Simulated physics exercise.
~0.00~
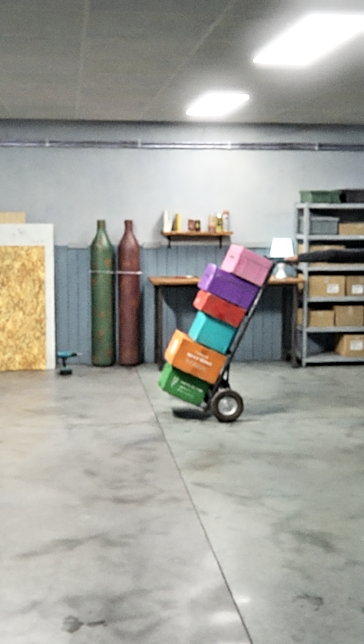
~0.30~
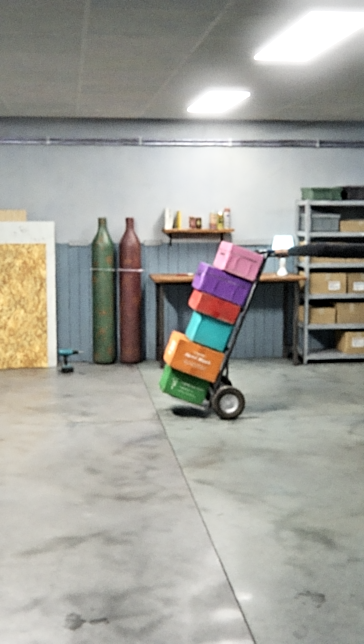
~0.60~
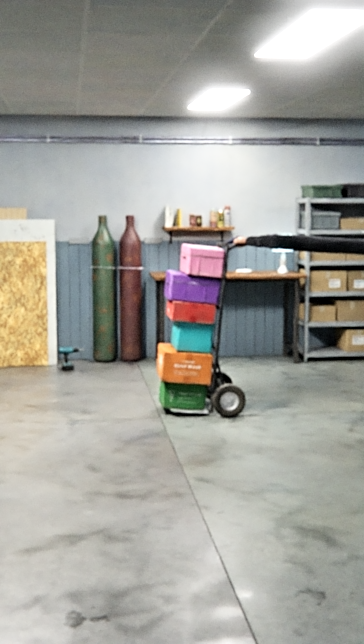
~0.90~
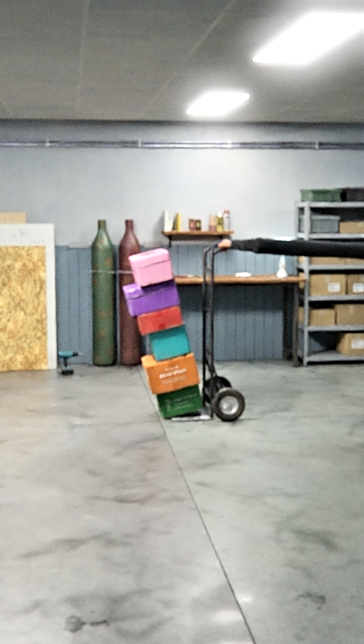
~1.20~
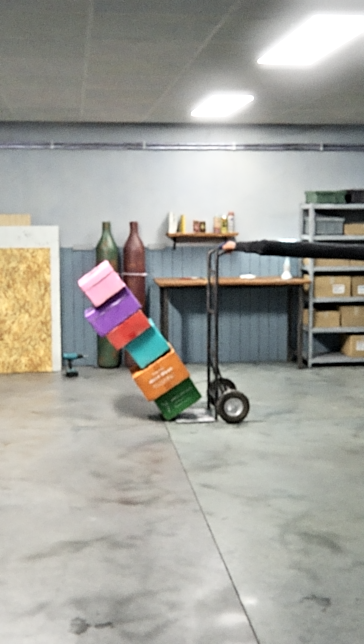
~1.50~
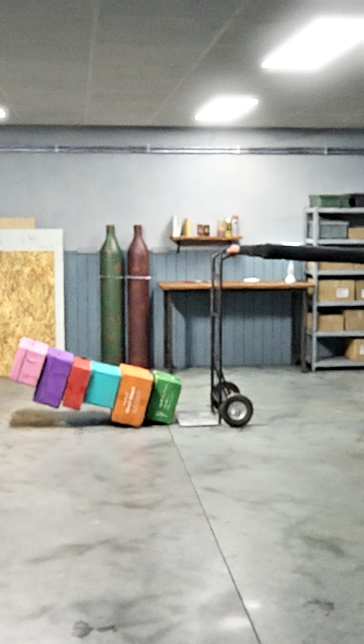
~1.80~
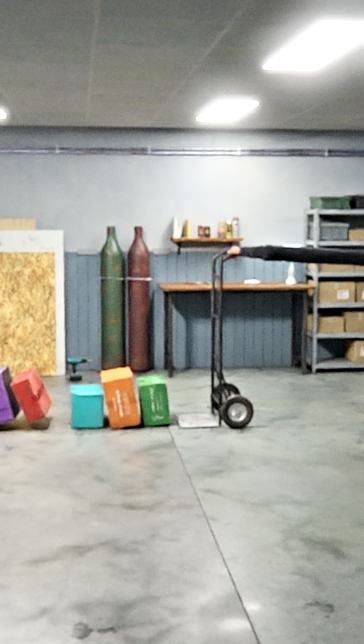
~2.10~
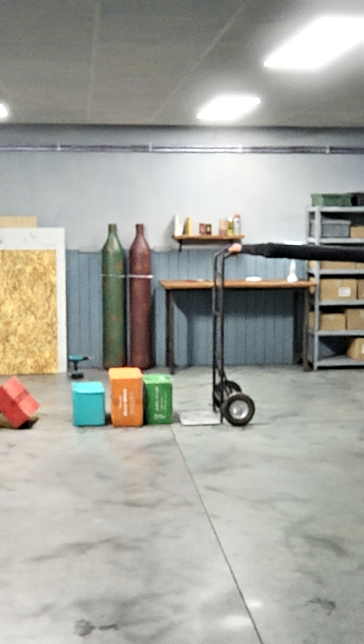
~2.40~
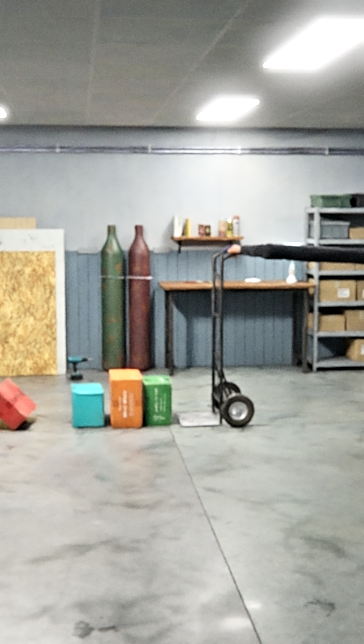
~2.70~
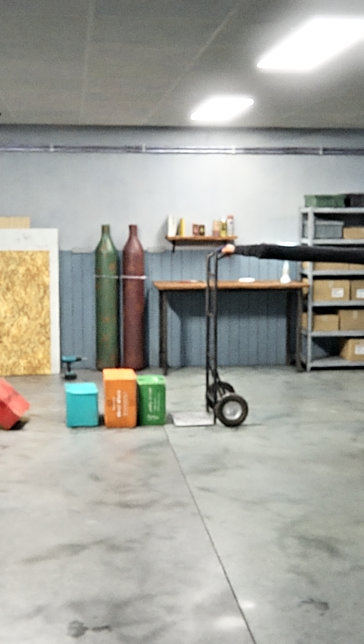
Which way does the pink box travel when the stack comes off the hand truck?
The pink box moves to the left, falling with the stack and going out of view.
